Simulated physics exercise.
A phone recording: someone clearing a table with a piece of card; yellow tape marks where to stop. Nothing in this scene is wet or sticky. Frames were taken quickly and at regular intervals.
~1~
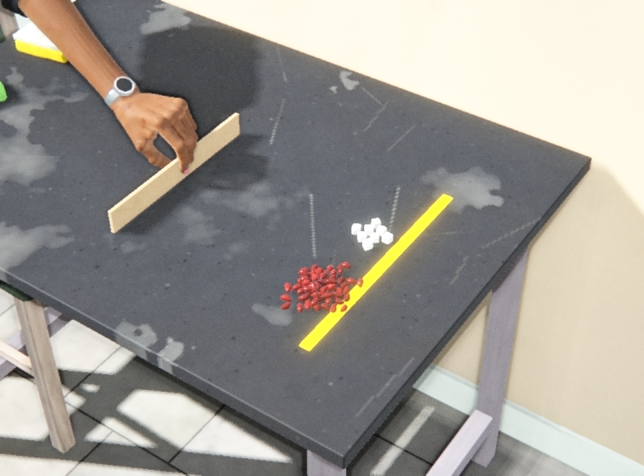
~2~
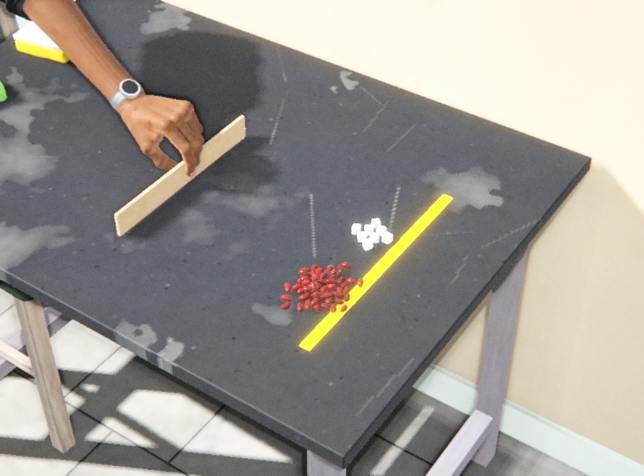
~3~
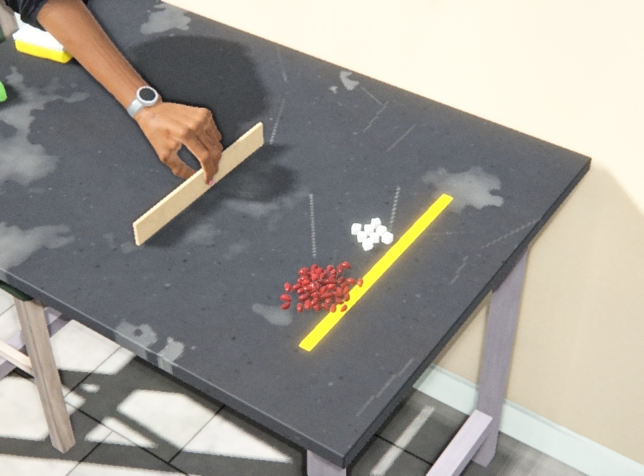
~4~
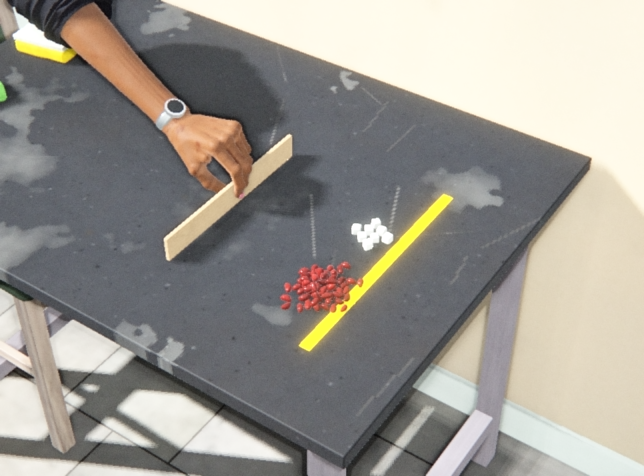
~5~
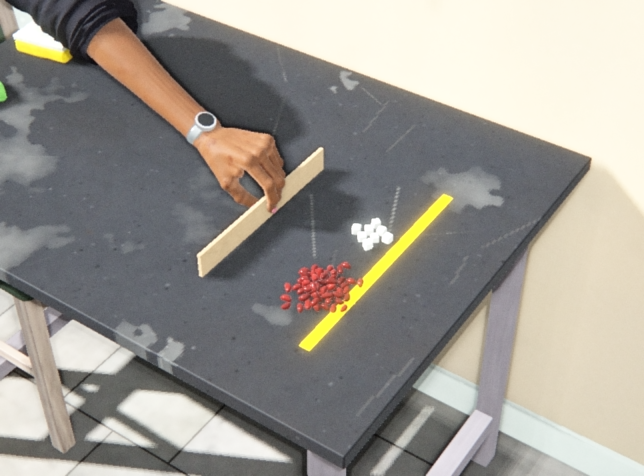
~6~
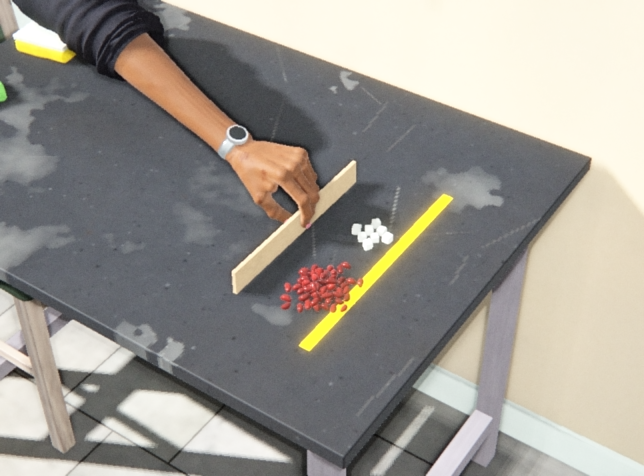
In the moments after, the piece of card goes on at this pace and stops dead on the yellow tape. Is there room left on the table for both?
Here the nearer batch loses pieces over the edge, and the farther batch loses pieces over the edge.
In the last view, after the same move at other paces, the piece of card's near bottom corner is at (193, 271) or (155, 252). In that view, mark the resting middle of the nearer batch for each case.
Near (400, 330) in the first try and near (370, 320) in the second.
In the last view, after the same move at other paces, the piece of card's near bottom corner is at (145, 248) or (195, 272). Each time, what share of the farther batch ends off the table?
Around 0 % and around 0 %.
Then, 0.09 s after the last picture, piece of card still moving, near (352, 238); nearer batch all on the table, its front near (352, 313); farther batch all on the table, its front near (390, 239).
Then, 0.19 s after the last picture, piece of card stopped at the yellow tape; nearer batch all on the table, its front near (425, 321); farther batch all on the table, its front near (452, 256).
Then, 0.47 s after the last picture, piece of card stopped at the yellow tape; nearer batch most over the edge; farther batch most over the edge.
At rest, piece of card stopped at the yellow tape; nearer batch most over the edge; farther batch most over the edge.
